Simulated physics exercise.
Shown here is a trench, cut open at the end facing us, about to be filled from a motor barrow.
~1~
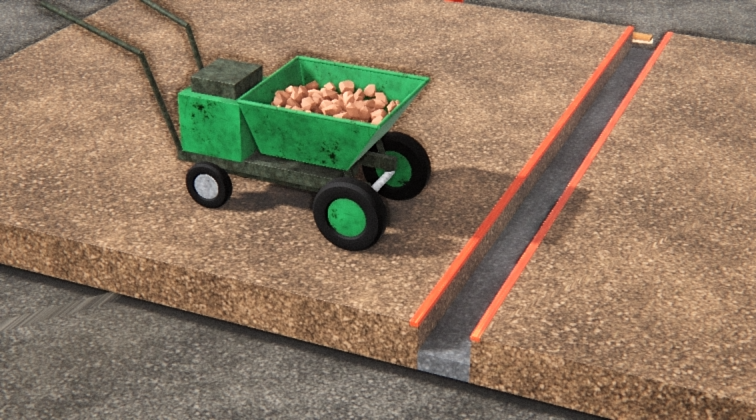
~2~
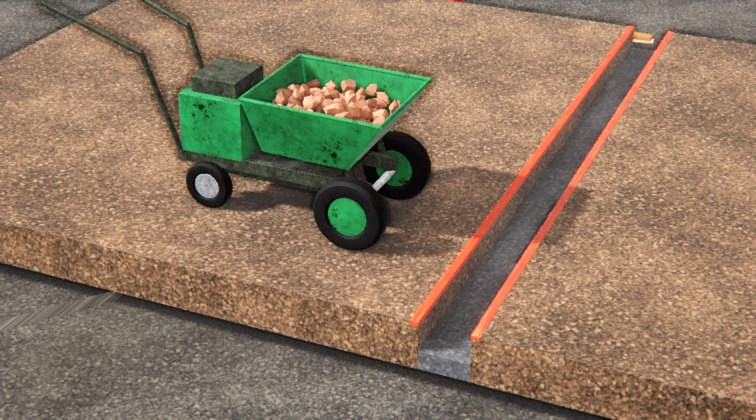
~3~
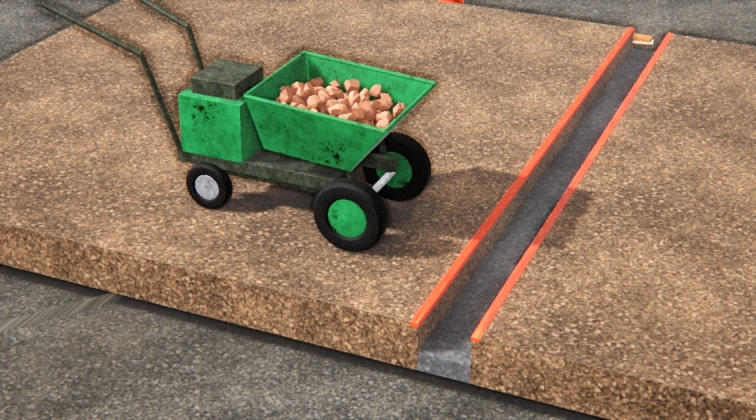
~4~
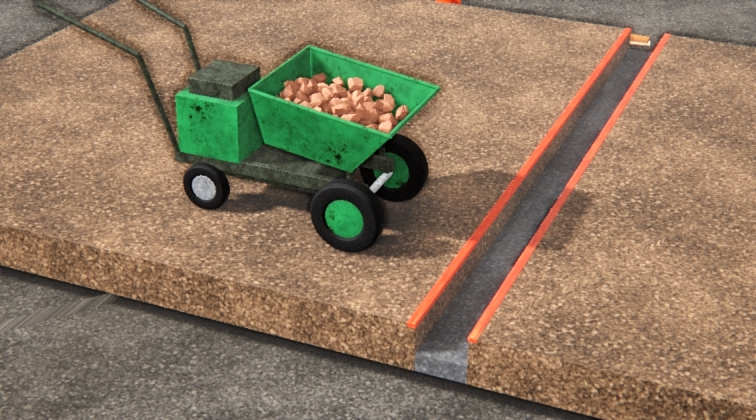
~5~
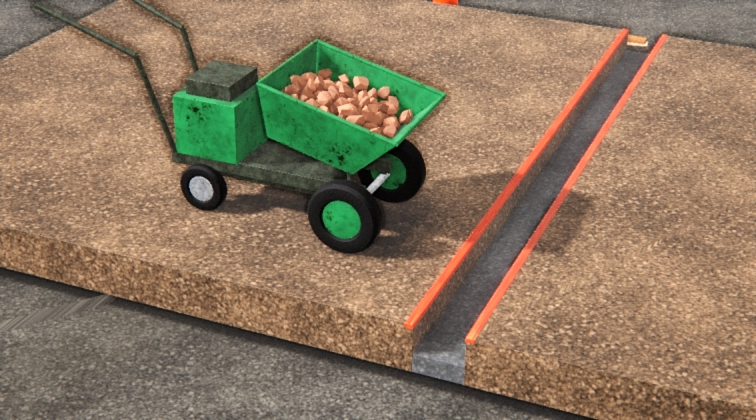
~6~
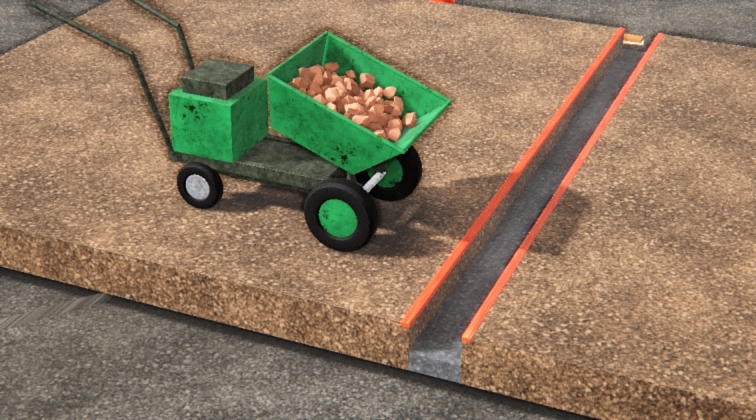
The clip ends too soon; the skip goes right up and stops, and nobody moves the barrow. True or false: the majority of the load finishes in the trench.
True.
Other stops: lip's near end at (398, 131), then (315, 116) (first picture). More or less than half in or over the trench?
Place one, the greater portion; place two, the lesser portion.
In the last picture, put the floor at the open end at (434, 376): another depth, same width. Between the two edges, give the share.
Some 100 per cent.
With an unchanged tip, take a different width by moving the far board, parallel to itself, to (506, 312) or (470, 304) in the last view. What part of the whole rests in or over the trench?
Around 100 percent first, around 70 percent second.
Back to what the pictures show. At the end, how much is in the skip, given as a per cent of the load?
I'd say around 0 per cent.
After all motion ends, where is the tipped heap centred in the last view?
Near (489, 260), more or less.
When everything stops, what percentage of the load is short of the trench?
5 percent.
Soon after the last picture, skip tipped steeply; all in the skip.
A little later, skip tipped right over; most in the skip; a stray few short of the trench; a small part in or heaped over the trench; a stray few beyond it.
Later still, skip tipped right over; a small part in the skip; a stray few short of the trench; most in or heaped over the trench; a small part beyond it.
By the end, skip tipped right over; a small part short of the trench; most in or heaped over the trench; a small part beyond it.
